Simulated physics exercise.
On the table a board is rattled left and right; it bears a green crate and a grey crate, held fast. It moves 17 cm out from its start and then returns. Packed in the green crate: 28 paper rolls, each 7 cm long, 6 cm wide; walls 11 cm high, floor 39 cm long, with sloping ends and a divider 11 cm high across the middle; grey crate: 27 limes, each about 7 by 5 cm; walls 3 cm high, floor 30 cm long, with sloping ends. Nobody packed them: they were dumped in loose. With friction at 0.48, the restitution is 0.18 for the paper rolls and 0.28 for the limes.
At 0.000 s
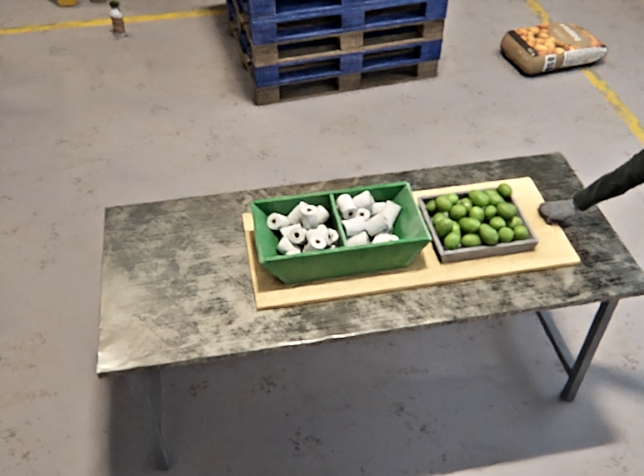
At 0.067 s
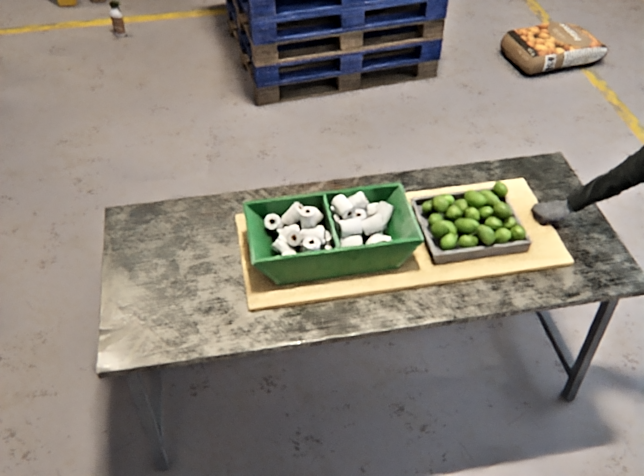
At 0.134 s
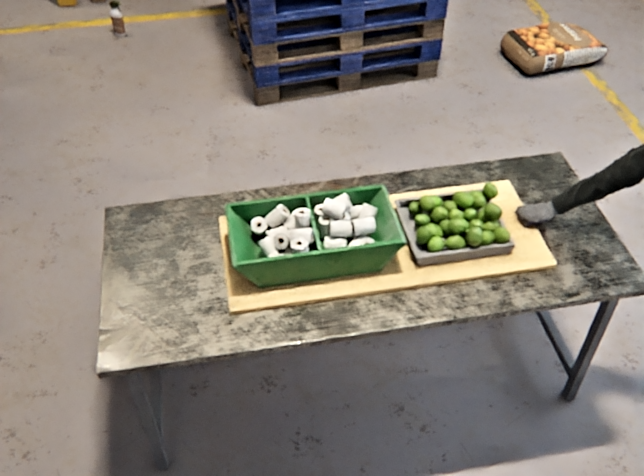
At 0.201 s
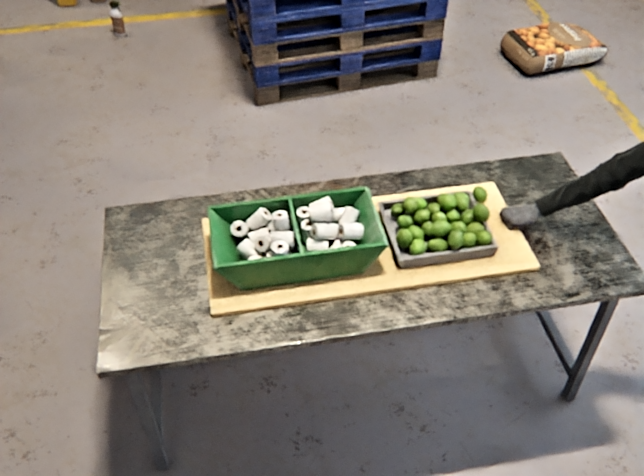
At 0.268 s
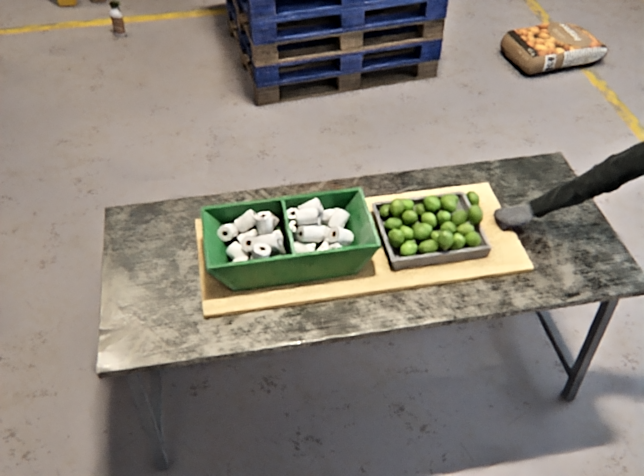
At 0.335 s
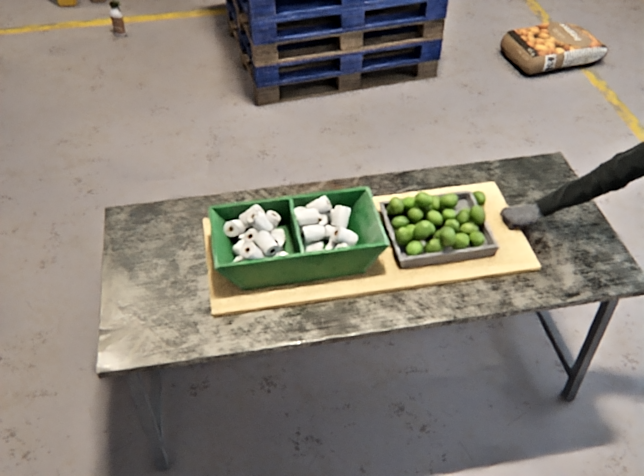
On a worn workshop table, a dark arm slides a board carrying crates of white rolls and limes left, then slightly right.
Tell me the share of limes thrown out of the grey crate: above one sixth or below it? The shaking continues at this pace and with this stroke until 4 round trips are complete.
Above one sixth.
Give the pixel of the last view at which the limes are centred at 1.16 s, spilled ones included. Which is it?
Middle: About (473, 218) px.
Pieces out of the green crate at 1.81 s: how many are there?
Green crate - about 0 out by that time.
After 0.70 s, green crate 28 in, 0 out and grey crate 23 in, 4 out.
After 1.16 s, green crate 28 in, 0 out and grey crate 21 in, 6 out.
After 1.81 s, green crate 28 in, 0 out and grey crate 17 in, 10 out.
Outcome (at 2.63 s), green crate 28 in, 0 out and grey crate 16 in, 11 out. Asked share, 11 of 27, 41 per cent.
